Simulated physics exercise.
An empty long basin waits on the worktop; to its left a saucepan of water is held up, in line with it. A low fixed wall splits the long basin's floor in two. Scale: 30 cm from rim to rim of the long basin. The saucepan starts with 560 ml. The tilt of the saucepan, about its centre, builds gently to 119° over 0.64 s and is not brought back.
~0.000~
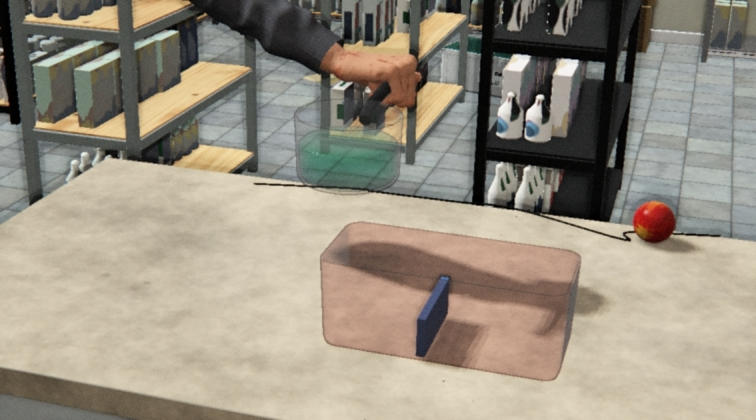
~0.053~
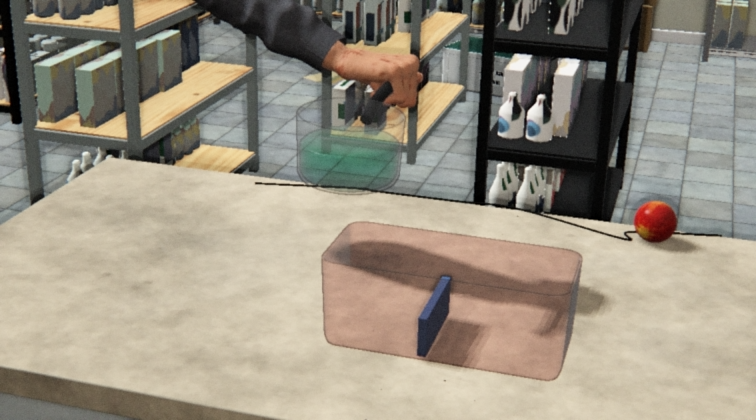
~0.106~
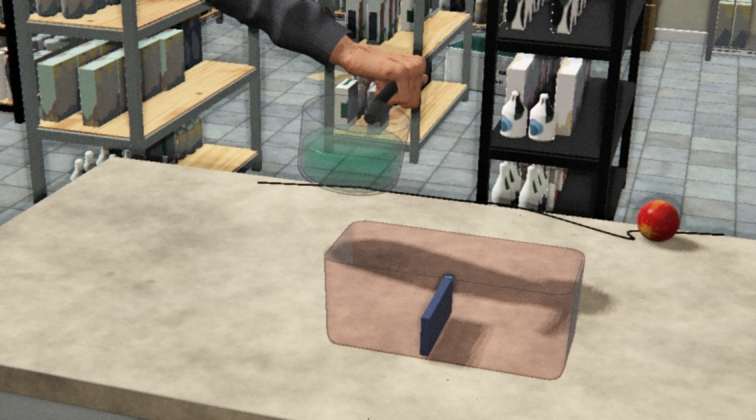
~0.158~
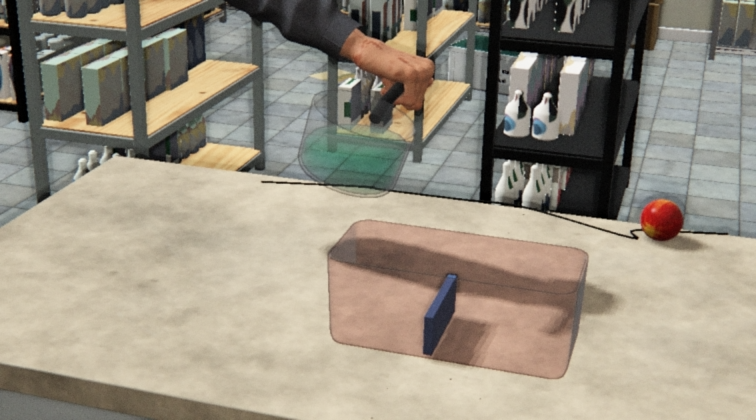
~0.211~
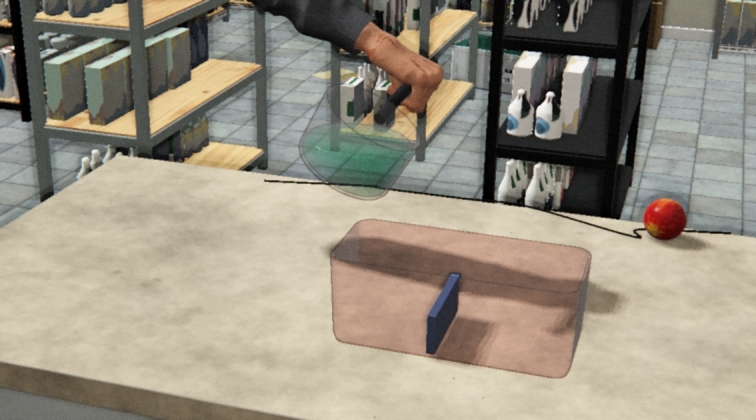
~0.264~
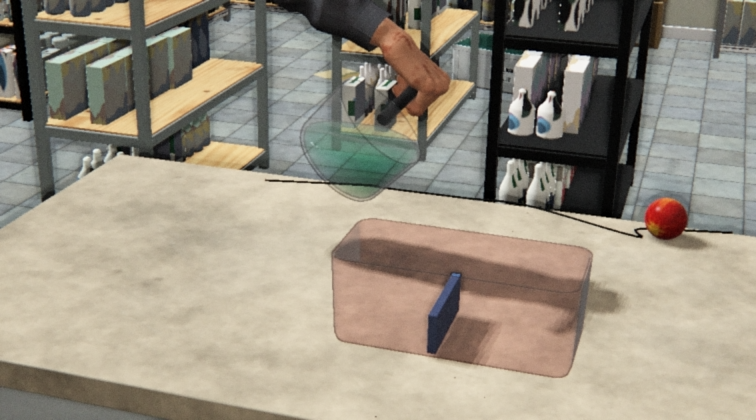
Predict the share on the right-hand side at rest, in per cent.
Roughly 27 per cent is past the wall.
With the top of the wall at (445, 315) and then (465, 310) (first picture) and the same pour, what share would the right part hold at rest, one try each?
First 20, then 10 per cent.
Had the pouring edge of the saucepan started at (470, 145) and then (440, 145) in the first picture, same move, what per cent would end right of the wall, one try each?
In turn about 95 and 80 per cent.
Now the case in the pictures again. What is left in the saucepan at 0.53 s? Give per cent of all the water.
Some 24 per cent.
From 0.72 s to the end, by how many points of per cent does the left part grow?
About 6 per cent.
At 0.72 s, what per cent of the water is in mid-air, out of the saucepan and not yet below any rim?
Some 7 per cent.
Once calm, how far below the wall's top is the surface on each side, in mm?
Left about 28 mm, right about 46 mm.
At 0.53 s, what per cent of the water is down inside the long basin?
About 38 per cent.
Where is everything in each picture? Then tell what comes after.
Tilt 0°; pouring edge (400, 122); surface from (303, 135) to (399, 146); the long basin's rim runs from (335, 241) to (575, 276); the wall's top is at (434, 299), in the first picture.
Tilt 2°; pouring edge (402, 123); surface from (304, 134) to (400, 146), in the second picture.
Tilt 8°; pouring edge (408, 128); surface from (307, 133) to (403, 146), in the third picture.
Tilt 17°; pouring edge (413, 137); surface from (309, 132) to (408, 146), in the fourth picture.
Tilt 29°; pouring edge (418, 148); surface from (310, 130) to (414, 148), in the fifth picture.
Tilt 43°; pouring edge (417, 162); surface from (309, 124) to (415, 149); 1 per cent is over the edge, in the sixth picture.
After 0.53 s the tilt is 110° and 24 per cent is still to pour, 22 is left of the wall and 16 right of it.
After 0.72 s the tilt is 119° and 3 per cent is still to pour, 66 is left of the wall and 24 right of it.
After 0.92 s the tilt is 119° and 0 per cent is still to pour, 72 is left of the wall and 26 right of it.
After 1.14 s the tilt is 119° and 0 per cent is still to pour, 72 is left of the wall and 27 right of it.
In the end 72 per cent lies left of the wall, 27 right of it and 1 outside.
